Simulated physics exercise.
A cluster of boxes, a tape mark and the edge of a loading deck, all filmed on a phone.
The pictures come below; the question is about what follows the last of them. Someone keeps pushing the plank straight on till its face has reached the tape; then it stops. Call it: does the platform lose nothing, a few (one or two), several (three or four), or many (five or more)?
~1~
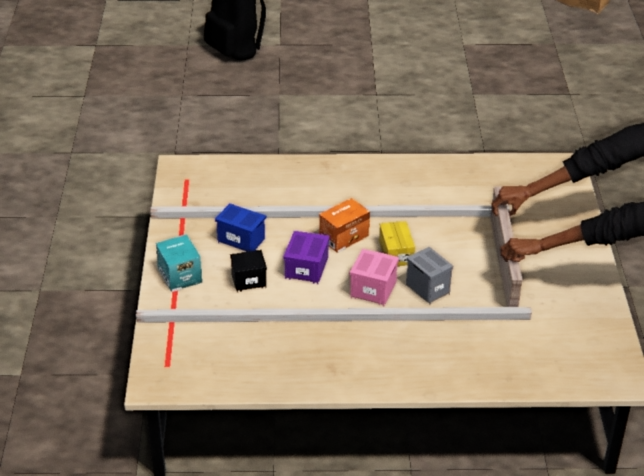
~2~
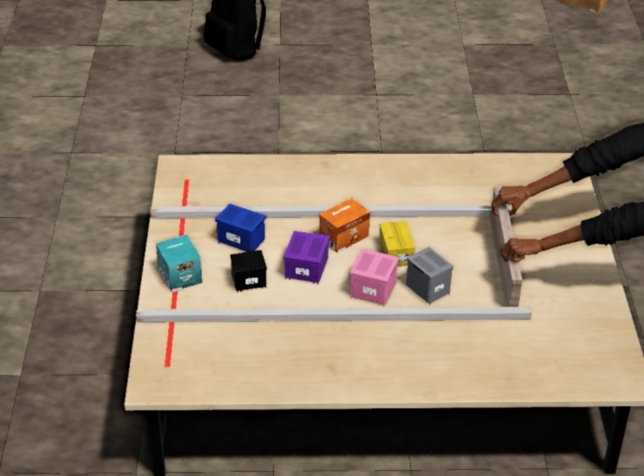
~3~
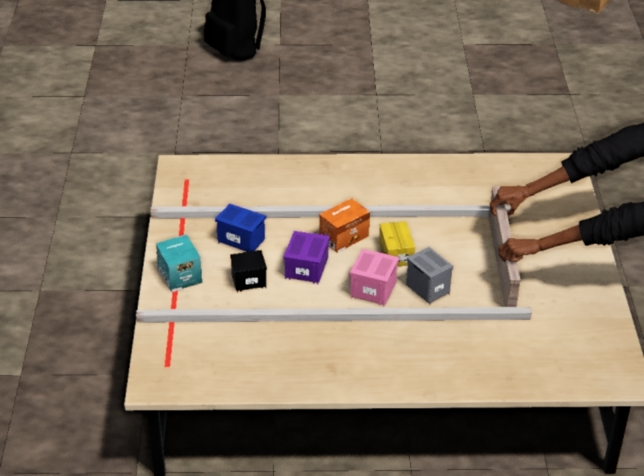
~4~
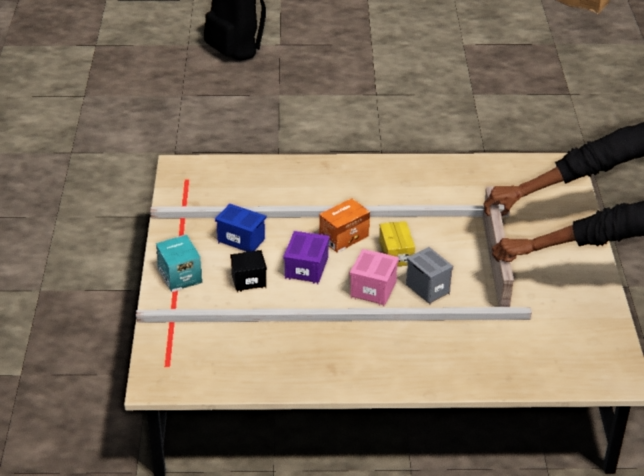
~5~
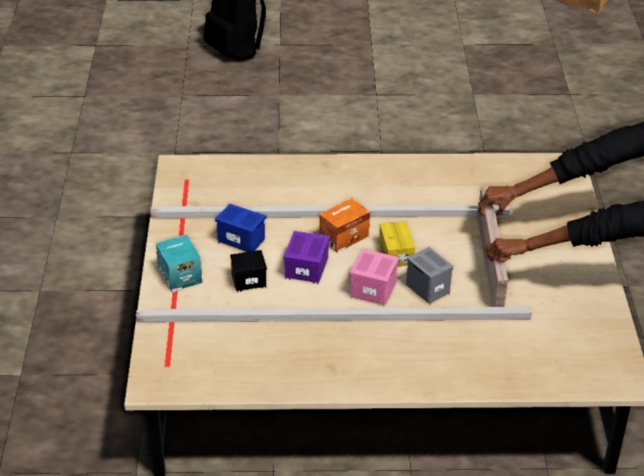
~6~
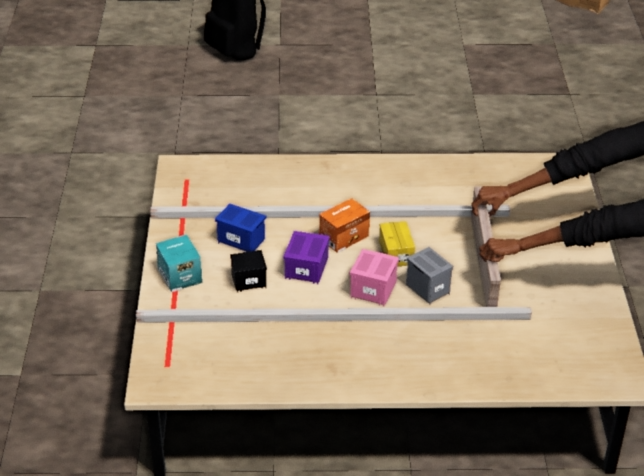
It loses many, five or more.
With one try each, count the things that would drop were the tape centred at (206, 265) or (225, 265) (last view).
2, then 2.
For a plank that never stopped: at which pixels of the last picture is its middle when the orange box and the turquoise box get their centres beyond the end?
The middle is at (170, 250) when it's the orange box, and at (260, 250) when it's the turquoise box.
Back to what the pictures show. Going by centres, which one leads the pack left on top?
Foremost, the orange box.
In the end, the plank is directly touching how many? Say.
The figure is 3.
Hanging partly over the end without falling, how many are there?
I make it 1.
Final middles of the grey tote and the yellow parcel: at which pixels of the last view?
The grey tote comes to rest at (160, 273), and the yellow parcel comes to rest at (164, 252).
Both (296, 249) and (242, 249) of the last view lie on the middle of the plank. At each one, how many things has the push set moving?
The first count is 8, and then it's 8.
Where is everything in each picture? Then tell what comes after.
The first picture shows turquoise box (179, 263); blue tote (241, 229); black tote (249, 271); plank (505, 247); tape (178, 265).
The second picture shows blue tote (241, 229); purple tote (307, 257).
The third picture shows black tote (249, 271); orange box (344, 225).
The fourth picture shows turquoise box (179, 263); pink tote (374, 278).
The fifth picture shows blue tote (241, 229); plank (492, 247).
The sixth picture shows turquoise box (179, 263); blue tote (241, 229); black tote (249, 271); plank (485, 247); tape (178, 265).
A little later, none off yet; turquoise box at rest near (179, 263); blue tote at rest near (241, 229); black tote at rest near (249, 271).
When it is over, the number that fall off is five or more; down, pink tote, purple tote, black tote, blue tote and turquoise box.
